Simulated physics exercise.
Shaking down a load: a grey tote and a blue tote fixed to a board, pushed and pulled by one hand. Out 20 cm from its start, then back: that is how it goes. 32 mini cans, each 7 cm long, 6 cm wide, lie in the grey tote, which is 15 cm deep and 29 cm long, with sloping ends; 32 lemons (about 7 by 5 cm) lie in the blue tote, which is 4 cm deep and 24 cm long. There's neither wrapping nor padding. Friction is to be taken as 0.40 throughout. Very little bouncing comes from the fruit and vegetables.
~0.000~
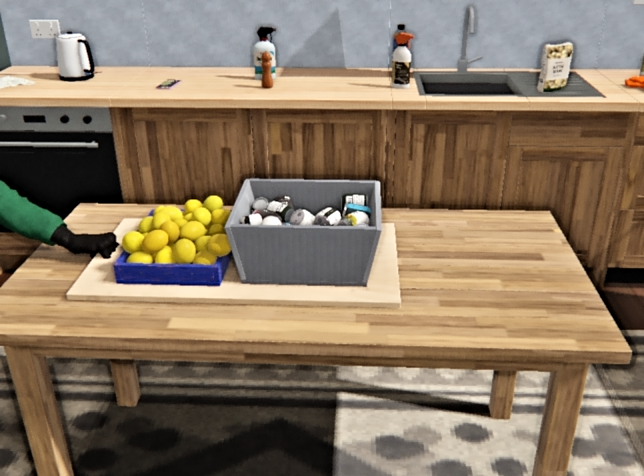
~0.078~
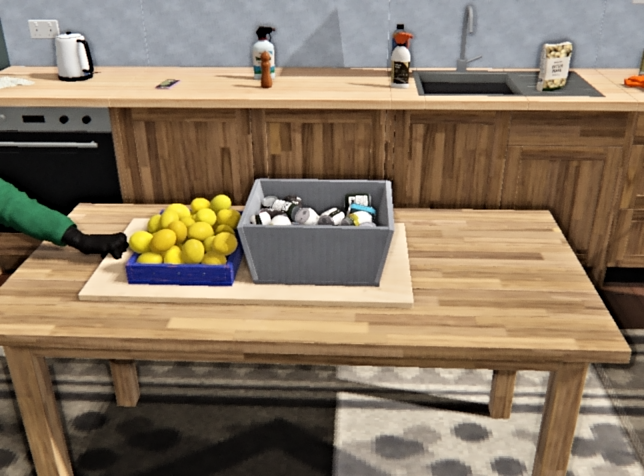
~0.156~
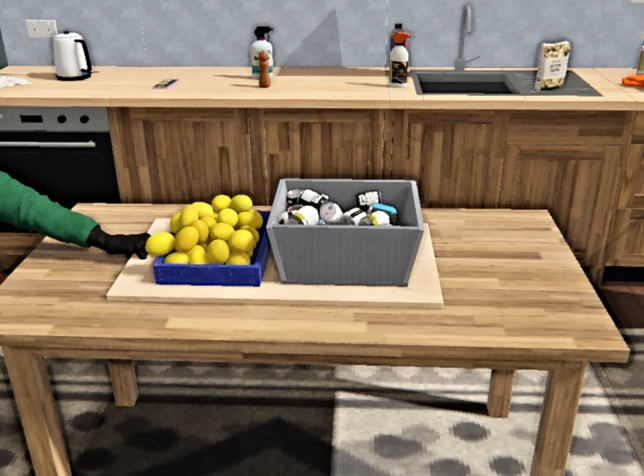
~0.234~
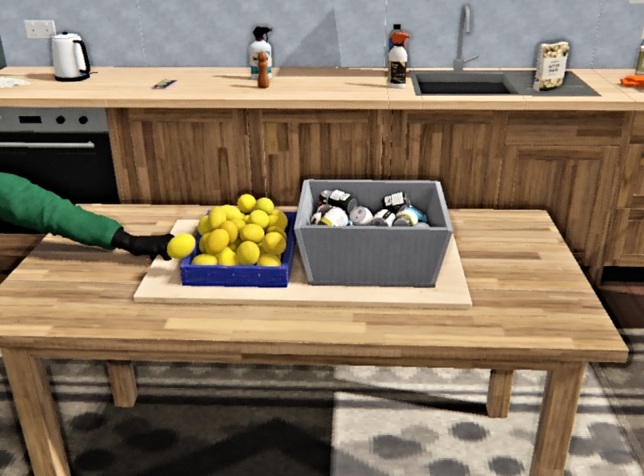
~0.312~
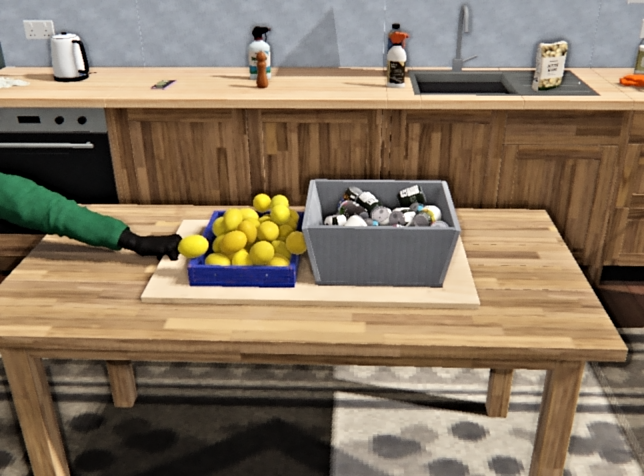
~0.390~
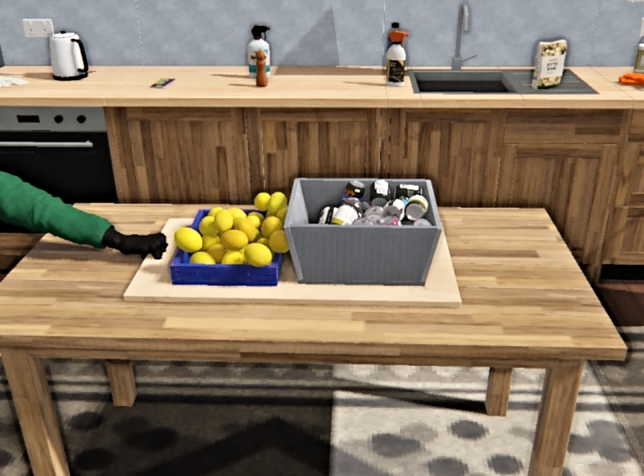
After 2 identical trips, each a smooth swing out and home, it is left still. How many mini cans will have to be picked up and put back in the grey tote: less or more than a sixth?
Watching this, I'd say the escapes stay shy of a sixth.
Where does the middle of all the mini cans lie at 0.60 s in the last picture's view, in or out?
Middle approx. (304, 236).
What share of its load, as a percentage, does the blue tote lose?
Blue tote: 25%.
After 0.60 s, 0 of 32 out of the grey tote and 2 of 32 out of the blue tote.
After 0.86 s, 0 of 32 out of the grey tote and 6 of 32 out of the blue tote.
After 1.23 s, 1 of 32 out of the grey tote and 7 of 32 out of the blue tote.
When it is over (at 1.70 s), 1 of 32 out of the grey tote and 8 of 32 out of the blue tote. Asked share, 1 of 32, 3 per cent.
